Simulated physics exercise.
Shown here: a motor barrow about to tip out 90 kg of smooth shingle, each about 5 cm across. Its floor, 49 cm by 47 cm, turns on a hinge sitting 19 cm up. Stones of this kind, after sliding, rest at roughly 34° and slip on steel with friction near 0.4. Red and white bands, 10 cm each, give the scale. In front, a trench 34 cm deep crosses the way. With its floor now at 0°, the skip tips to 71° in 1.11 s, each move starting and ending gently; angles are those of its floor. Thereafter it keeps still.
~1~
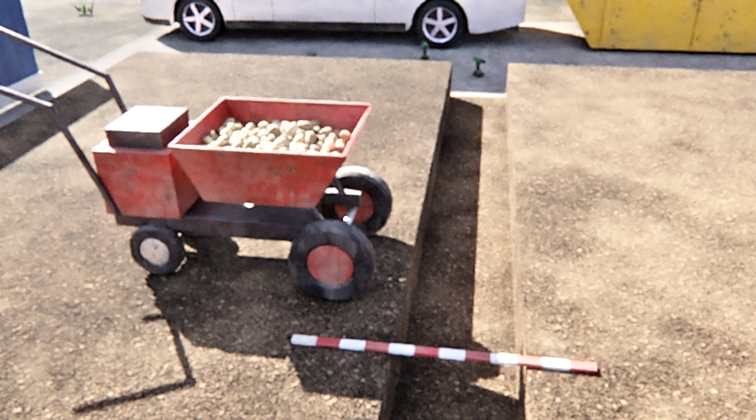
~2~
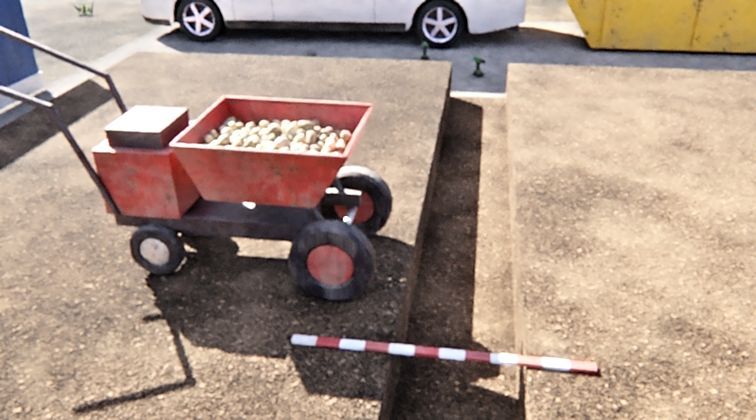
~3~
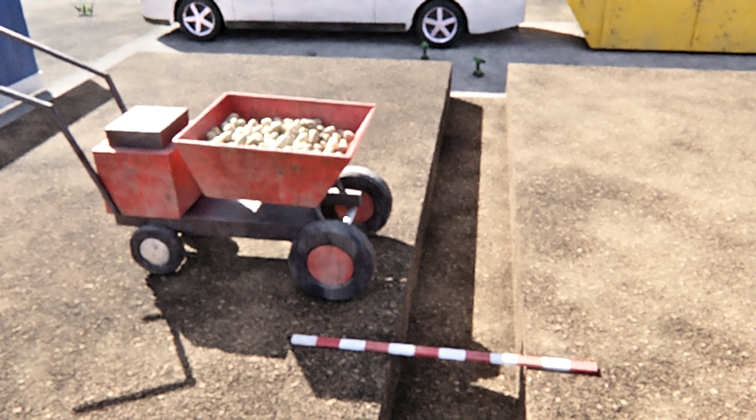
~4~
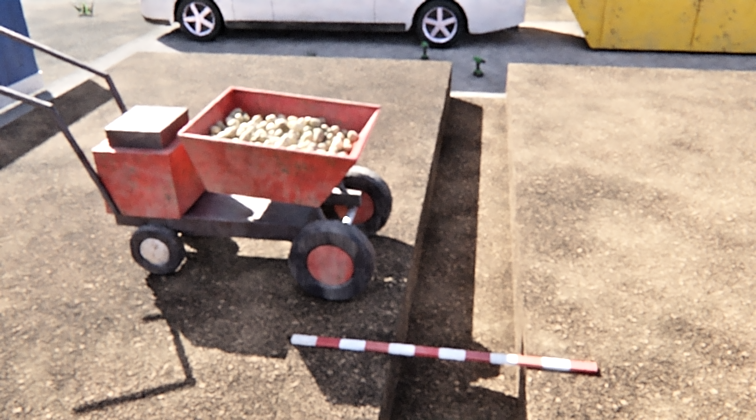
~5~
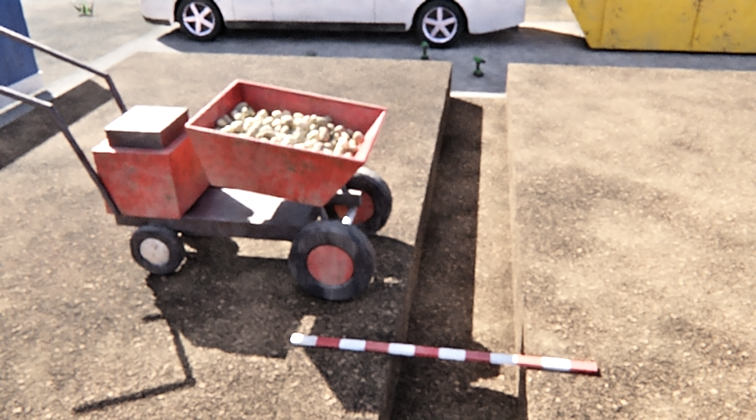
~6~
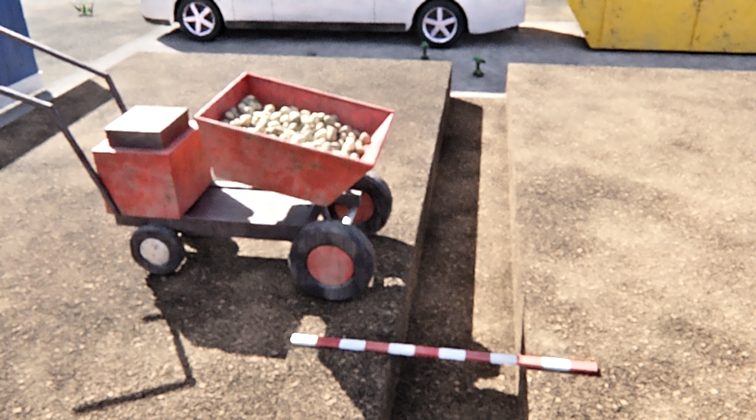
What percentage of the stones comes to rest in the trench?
About 83 per cent.
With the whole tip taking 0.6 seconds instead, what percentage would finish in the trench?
About 60 percent, I'd say.
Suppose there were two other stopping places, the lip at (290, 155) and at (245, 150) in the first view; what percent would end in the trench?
From the first place around 100 per cent, from the other around 75.
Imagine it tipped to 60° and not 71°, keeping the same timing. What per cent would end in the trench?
About 55%.
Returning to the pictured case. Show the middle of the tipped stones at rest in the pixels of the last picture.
Roughly (489, 323), I'd say.
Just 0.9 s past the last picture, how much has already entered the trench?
Close to 35 per cent has got there by then.
Then, 0.5 s after the last picture the floor is at 60°, 100 % in the skip; the foremost stones are at (444, 205).
Then, 0.9 s after the last picture the floor is at 71°, 60 % in the skip, 35 % in the trench, 5 % past the trench; the foremost stones are at (548, 284).
Then, 1.3 s after the last picture the floor is at 71°, 26 % in the skip, 57 % in the trench, 17 % past the trench; the foremost stones are at (662, 290).
Then, 3.2 s after the last picture the floor is at 71°, 0 % in the skip, 83 % in the trench, 17 % past the trench; the foremost stones are past the picture's edge.
